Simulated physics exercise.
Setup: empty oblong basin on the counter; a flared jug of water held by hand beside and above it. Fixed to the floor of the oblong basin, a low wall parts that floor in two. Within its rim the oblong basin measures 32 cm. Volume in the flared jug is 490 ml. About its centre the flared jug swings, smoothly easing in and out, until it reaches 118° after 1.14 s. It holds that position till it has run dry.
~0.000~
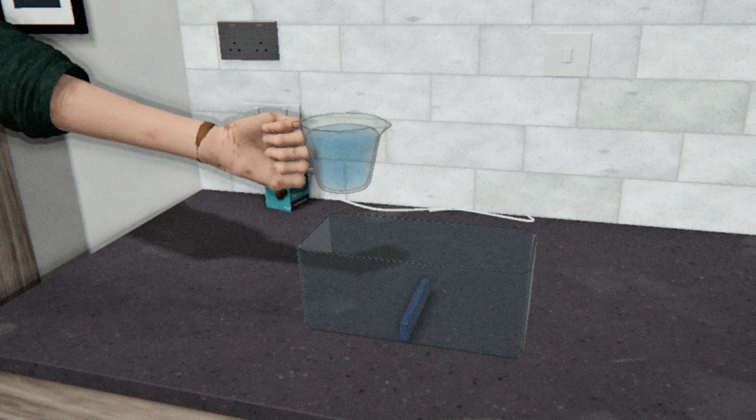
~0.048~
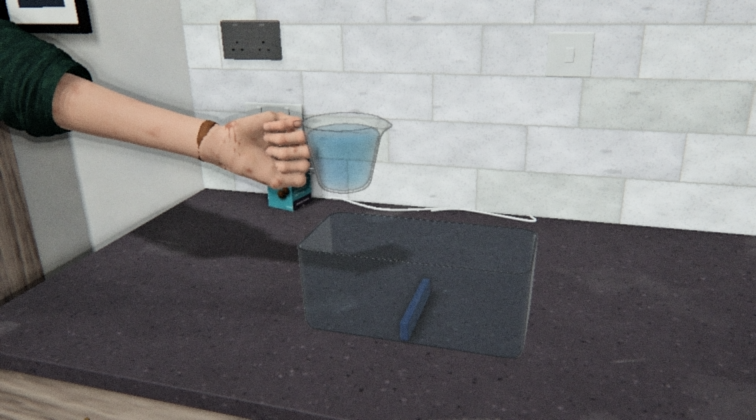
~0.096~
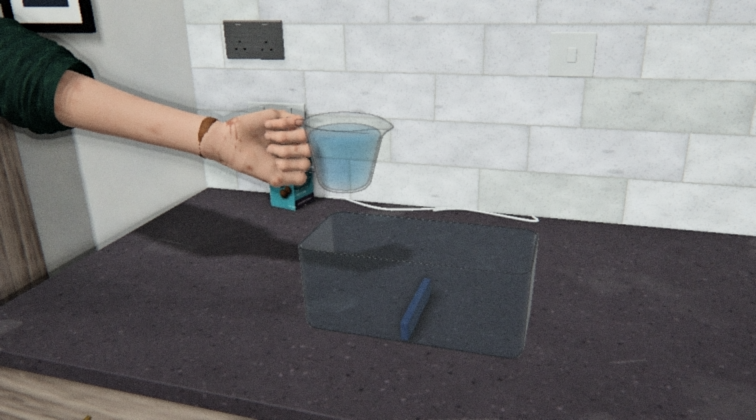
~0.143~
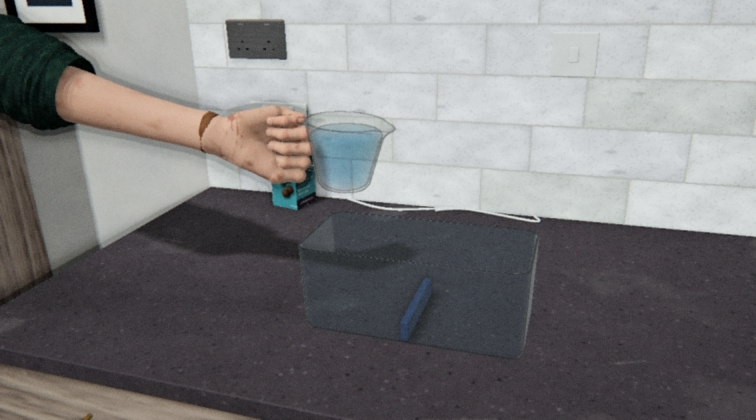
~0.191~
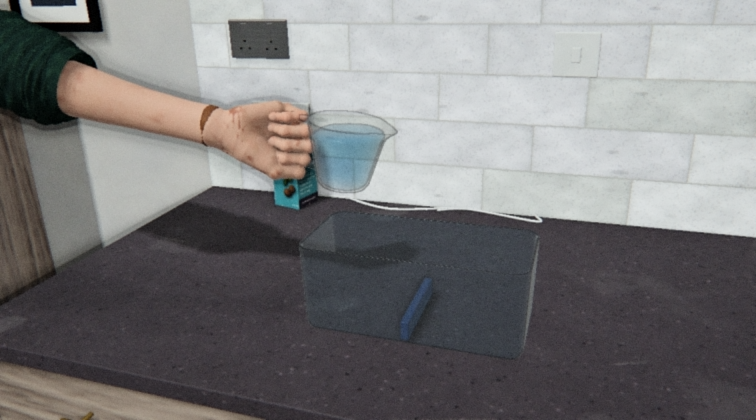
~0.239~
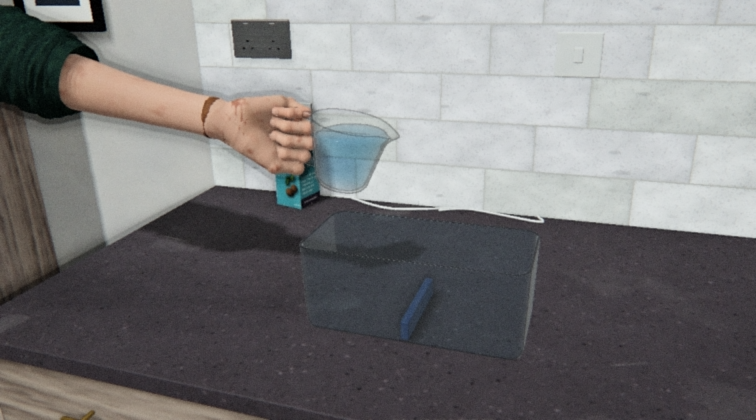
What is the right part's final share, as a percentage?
About 75 per cent.
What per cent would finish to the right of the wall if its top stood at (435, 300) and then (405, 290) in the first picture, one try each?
Respectively 40 and 85 %.
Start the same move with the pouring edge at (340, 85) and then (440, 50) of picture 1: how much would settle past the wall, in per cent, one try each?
Near 10 in a hundred on the first go and near 80 in a hundred on the second.
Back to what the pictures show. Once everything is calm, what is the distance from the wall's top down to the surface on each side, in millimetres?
Looks like roughly 24 mm on the left and roughly 12 mm on the right.
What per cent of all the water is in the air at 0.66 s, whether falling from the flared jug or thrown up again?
Estimate: About 24 % of all of it.
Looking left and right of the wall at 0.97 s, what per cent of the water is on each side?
Lab note: Left near 18 %, right near 74.
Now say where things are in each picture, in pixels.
In the first picture, it leans 0°; its right rim is at (391, 125); the water meets the walls at (310, 129) and (379, 132); the oblong basin's rim runs from (314, 231) to (533, 252); the wall's top is at (416, 300).
In the second picture, it leans 1°; its right rim is at (392, 126); the water meets the walls at (311, 128) and (380, 132).
In the third picture, it leans 2°; its right rim is at (394, 127); the water meets the walls at (312, 128) and (382, 133).
In the fourth picture, it leans 5°; its right rim is at (395, 129); the water meets the walls at (314, 128) and (383, 134).
In the fifth picture, it leans 8°; its right rim is at (397, 133); the water meets the walls at (317, 128) and (386, 134).
In the sixth picture, it leans 12°; its right rim is at (399, 137); the water meets the walls at (319, 129) and (390, 136).
By 0.66 s the tilt is 73° and 56 per cent is still to pour, 0 is left of the wall and 19 right of it.
By 0.97 s the tilt is 111° and 3 per cent is still to pour, 18 is left of the wall and 74 right of it.
By 1.29 s the tilt is 118° and 0 per cent is still to pour, 23 is left of the wall and 76 right of it.
By 1.64 s the tilt is 118° and 0 per cent is still to pour, 25 is left of the wall and 75 right of it.
At rest 25 per cent lies left of the wall, 75 right of it and 1 outside.
